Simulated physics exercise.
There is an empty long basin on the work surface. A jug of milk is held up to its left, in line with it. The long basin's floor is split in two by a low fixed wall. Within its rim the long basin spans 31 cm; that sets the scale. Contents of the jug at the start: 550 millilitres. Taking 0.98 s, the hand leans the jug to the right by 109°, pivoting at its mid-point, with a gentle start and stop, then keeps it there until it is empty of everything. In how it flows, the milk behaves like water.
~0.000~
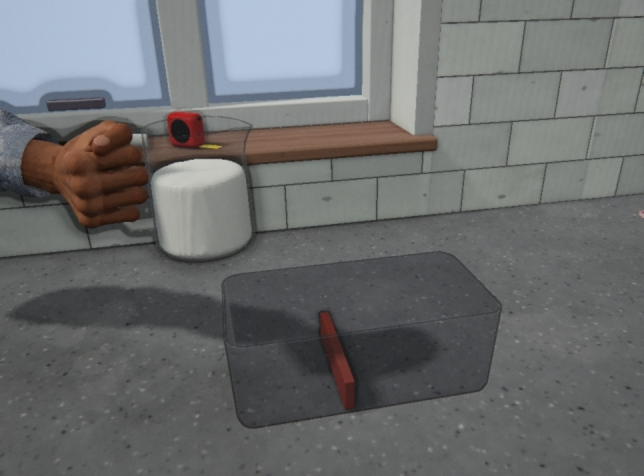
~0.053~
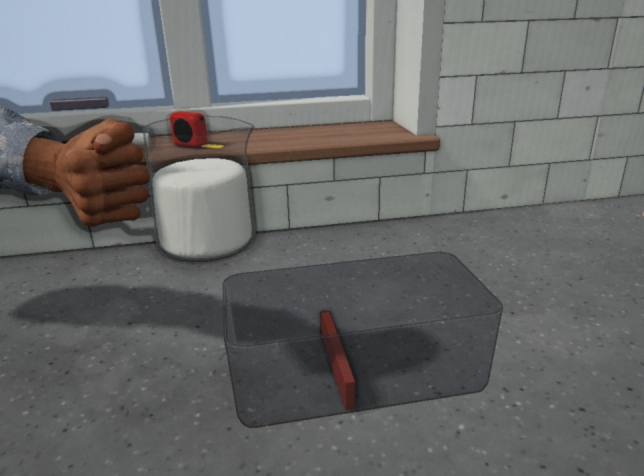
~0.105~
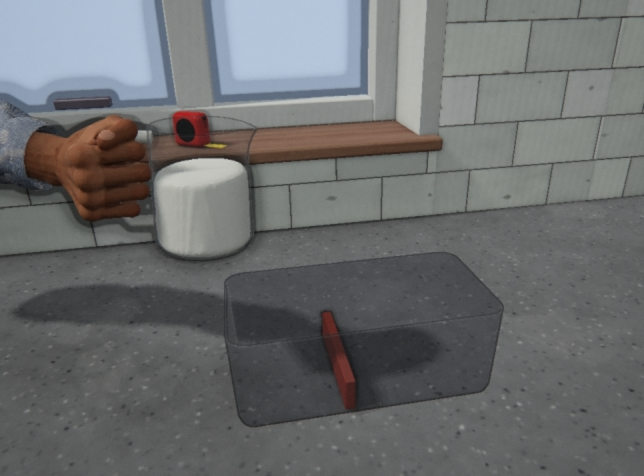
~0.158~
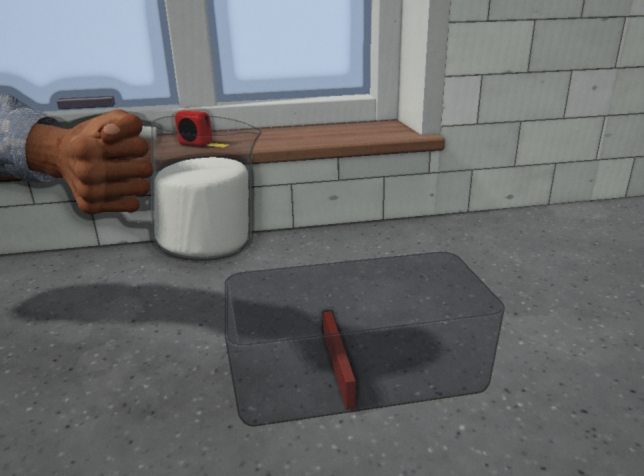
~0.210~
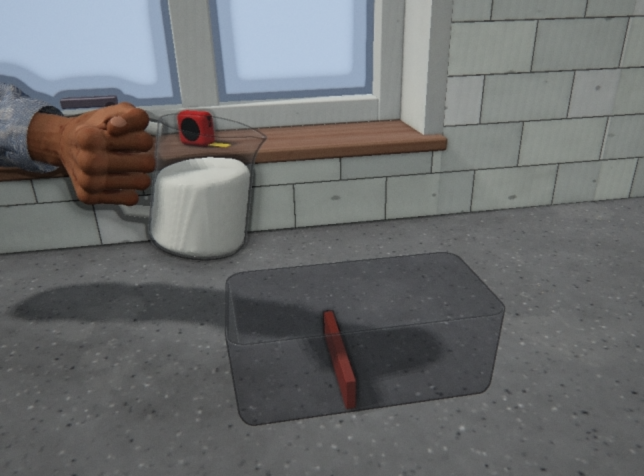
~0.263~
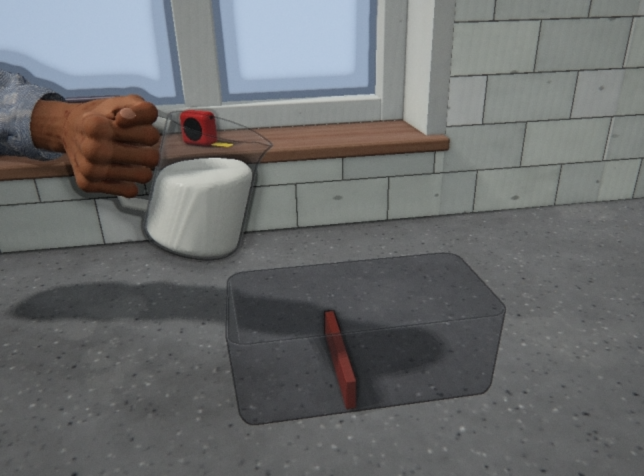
The clip opens on a hand holding a clear jug of milk upright, to the left of an empty long basin with a low red wall inside, on a speckled grey work surface. The hand then gently leans the jug slightly to the right, and the milk shifts inside it while the basin stays still and empty.
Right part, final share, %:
46 %.
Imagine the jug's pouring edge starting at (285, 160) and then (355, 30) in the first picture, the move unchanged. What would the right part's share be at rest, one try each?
85 in a hundred, followed by 70 in a hundred.
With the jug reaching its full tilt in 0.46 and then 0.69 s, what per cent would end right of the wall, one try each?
It comes to 40 per cent, and then 40 per cent.
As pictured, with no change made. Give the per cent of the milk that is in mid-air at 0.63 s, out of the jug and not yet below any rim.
I'd put it at about 10 percent.
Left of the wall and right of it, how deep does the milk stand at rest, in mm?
Left part about 16 mm deep, right part about 10 mm deep.
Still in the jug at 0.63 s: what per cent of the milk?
Roughly 90 %.
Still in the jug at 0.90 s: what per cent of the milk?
32 per cent or so.
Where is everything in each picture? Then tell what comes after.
It leans 0°; its right rim is at (252, 124); the milk meets the walls at (152, 174) and (243, 167); the long basin's rim runs from (224, 310) to (475, 279); the wall's top is at (336, 345), in the first picture.
It leans 1°; its right rim is at (254, 125); the milk meets the walls at (153, 173) and (245, 167), in the second picture.
It leans 3°; its right rim is at (257, 127); the milk meets the walls at (155, 173) and (246, 167), in the third picture.
It leans 7°; its right rim is at (261, 130); the milk meets the walls at (156, 174) and (247, 166), in the fourth picture.
It leans 12°; its right rim is at (267, 136); the milk meets the walls at (158, 173) and (249, 167), in the fifth picture.
It leans 18°; its right rim is at (273, 143); the milk meets the walls at (157, 175) and (252, 167), in the sixth picture.
After 0.63 s the tilt is 78° and 90 per cent is still to pour, 0 is left of the wall and 0 right of it.
After 0.90 s the tilt is 107° and 32 per cent is still to pour, 17 is left of the wall and 26 right of it.
After 1.18 s the tilt is 109° and 4 per cent is still to pour, 45 is left of the wall and 46 right of it.
After 1.48 s the tilt is 109° and 0 per cent is still to pour, 53 is left of the wall and 46 right of it.
In the end 53 per cent lies left of the wall, 46 right of it and 1 outside.
